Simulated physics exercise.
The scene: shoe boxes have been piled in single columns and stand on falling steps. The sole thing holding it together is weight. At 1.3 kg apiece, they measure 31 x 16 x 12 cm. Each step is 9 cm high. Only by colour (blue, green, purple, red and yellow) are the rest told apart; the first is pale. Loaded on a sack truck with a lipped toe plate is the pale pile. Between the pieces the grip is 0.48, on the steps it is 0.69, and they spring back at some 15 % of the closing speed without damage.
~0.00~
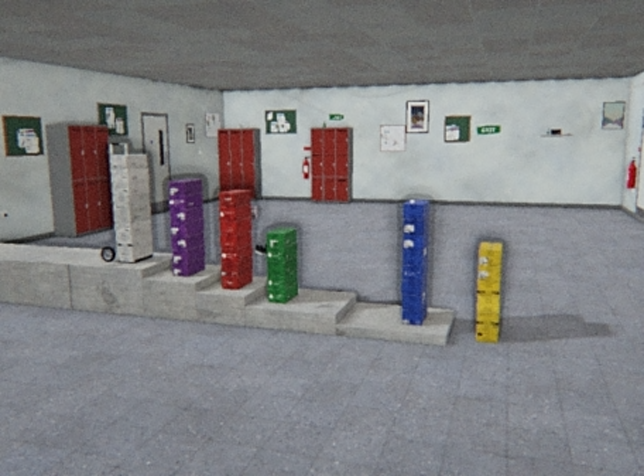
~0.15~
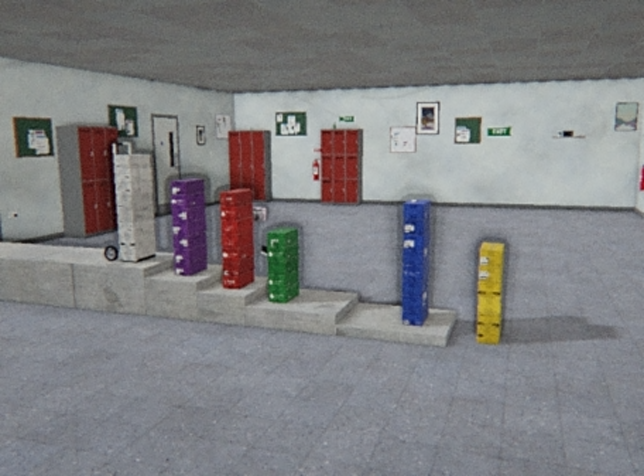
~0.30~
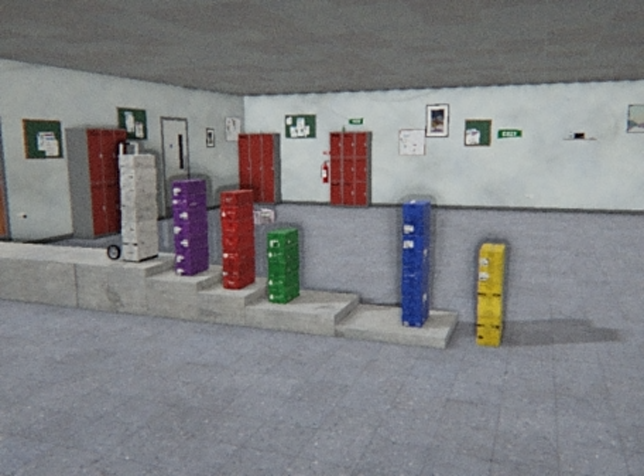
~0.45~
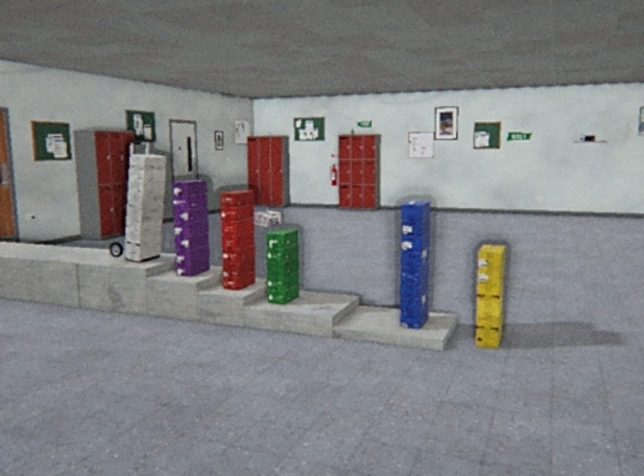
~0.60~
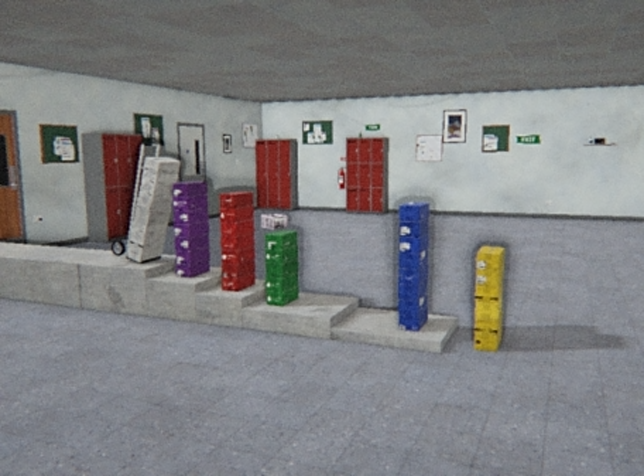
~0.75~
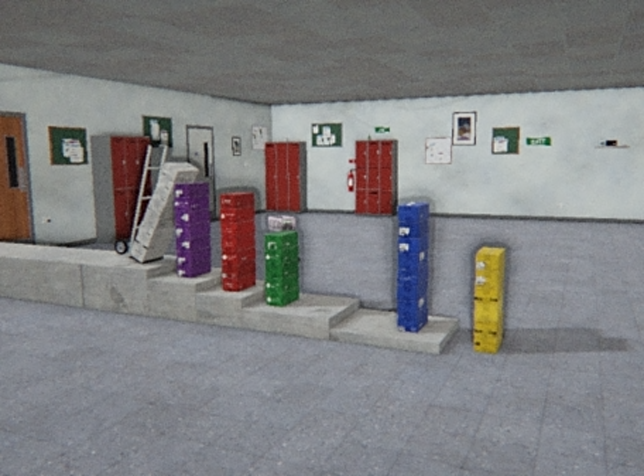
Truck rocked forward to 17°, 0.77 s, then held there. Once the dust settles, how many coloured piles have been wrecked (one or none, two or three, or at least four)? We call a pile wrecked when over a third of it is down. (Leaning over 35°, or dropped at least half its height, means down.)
Wiped out: More than one, under four.
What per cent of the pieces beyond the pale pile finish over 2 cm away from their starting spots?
I count 55 % as shifted.
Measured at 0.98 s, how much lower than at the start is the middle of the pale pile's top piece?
Some 10 centimetres.
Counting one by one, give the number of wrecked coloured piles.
The number is 3.
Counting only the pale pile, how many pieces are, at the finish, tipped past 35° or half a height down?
That makes 8 in all.
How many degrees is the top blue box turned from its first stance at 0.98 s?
Measured against how it began, the tilt is near 0 degrees.
After 0.98 s, 8 of the pale pile down; none of the 33 other boxes down, 6 disturbed; top purple box 13° from how it stood.
After 1.28 s, 8 of the pale pile down; 6 of the 33 other boxes down; top red box 7° from how it stood; top purple box 3° from how it stood, 8 cm lower.
After 1.62 s, 8 of the pale pile down; 12 of the 33 other boxes down; top red box 54° from how it stood, 14 cm lower; top green box 17° from how it stood.
After 2.06 s, 8 of the pale pile down; 18 of the 33 other boxes down; top purple box on its side; top green box on its side.
In the end (3.5 s), 8 of the pale pile down; 18 of the 33 other boxes down; top green box upside down; top red box on its side. Wrecked, green, purple and red. From the last view, middles, top green box near (377, 310), top red box near (395, 316).
